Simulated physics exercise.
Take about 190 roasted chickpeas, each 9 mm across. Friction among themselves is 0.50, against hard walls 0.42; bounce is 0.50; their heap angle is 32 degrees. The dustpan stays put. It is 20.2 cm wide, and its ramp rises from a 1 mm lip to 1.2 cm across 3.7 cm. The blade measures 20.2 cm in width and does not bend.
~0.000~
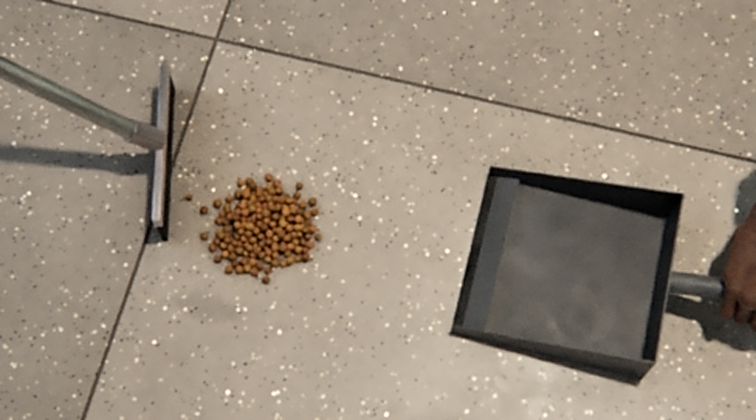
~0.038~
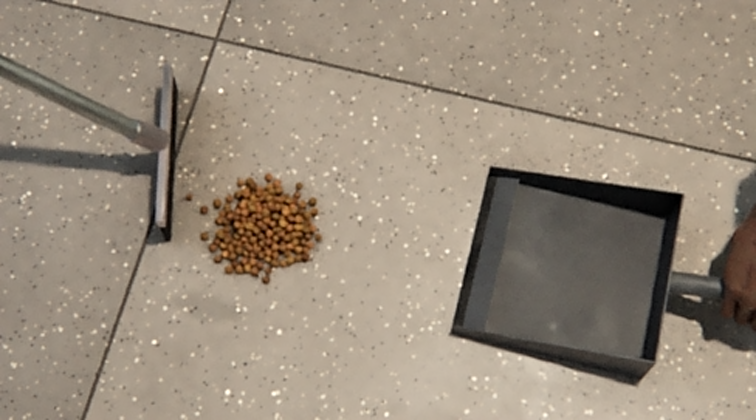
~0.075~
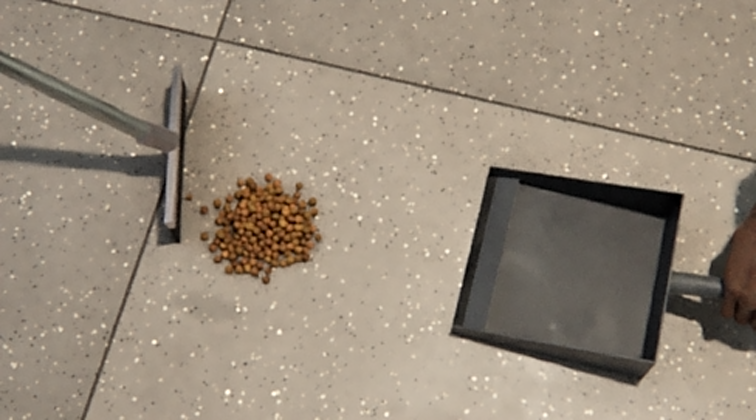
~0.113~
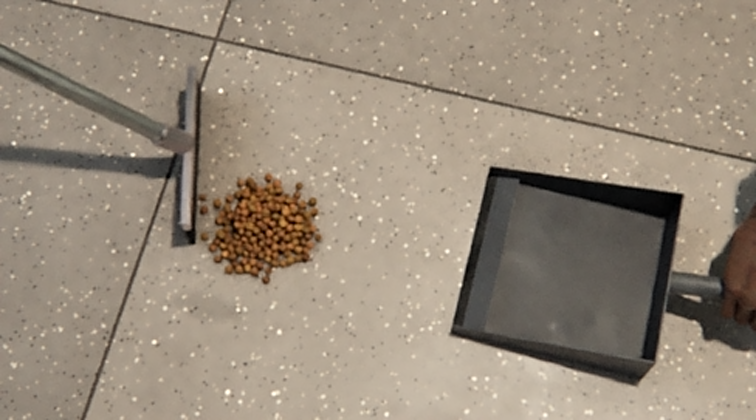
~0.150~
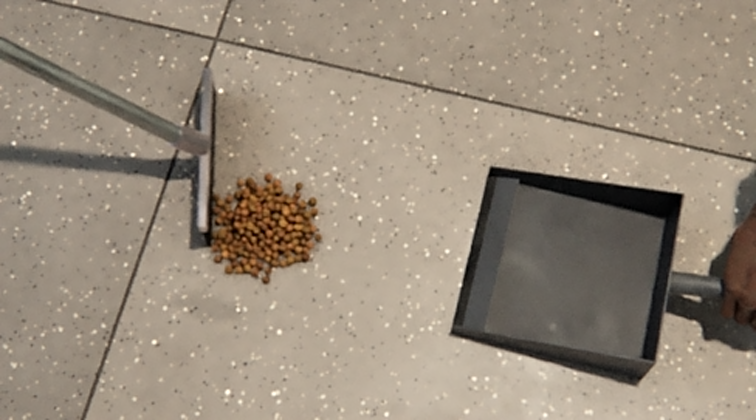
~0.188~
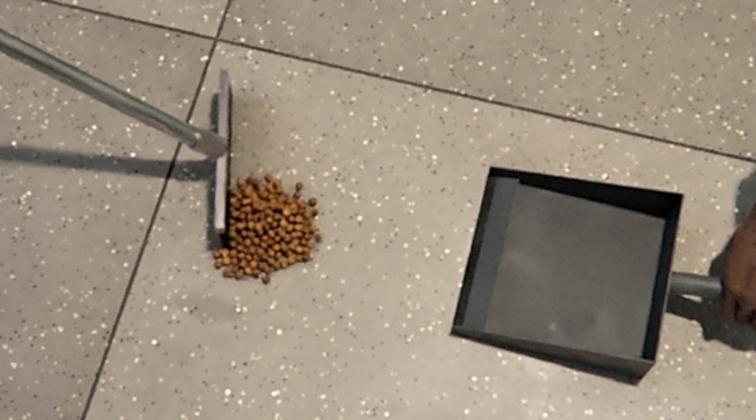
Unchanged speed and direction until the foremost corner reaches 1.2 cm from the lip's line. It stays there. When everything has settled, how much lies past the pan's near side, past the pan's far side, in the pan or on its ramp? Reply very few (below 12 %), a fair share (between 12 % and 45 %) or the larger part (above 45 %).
Past the pan's near side - very few; past the pan's far side - very few; in the pan or on its ramp - a fair share.
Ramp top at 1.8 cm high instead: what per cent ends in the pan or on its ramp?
Estimate with the new ramp: Some 15 in a hundred.
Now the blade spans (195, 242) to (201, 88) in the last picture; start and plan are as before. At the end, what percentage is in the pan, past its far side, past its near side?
Pan 5, far 0, near 20.
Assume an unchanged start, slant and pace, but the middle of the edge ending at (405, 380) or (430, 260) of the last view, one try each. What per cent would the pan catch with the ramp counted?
Some 0 in a hundred and 20 in a hundred.
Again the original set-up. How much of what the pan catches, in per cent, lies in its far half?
Some 60 per cent.
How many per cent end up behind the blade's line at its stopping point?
Near 35 percent, give or take.
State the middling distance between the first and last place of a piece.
I'd say close to 24 cm.
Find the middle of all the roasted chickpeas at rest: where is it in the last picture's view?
(459, 248).
After 0.44 s, middle of the blade 18 cm from the lip; 0 % over the lip, far side 0 %, near side 5 %.
Then, at 0.61 s, middle of the blade 9 cm from the lip; 0 % over the lip, far side 5 %, near side 5 %.
After 0.90 s, middle of the blade 4 cm from the lip; 20 % over the lip, far side 5 %, near side 5 %.
At rest (1.2 s), near side 5 %, far side 5 %, pan 20 %, in front of the lip or behind the blade 70 %.
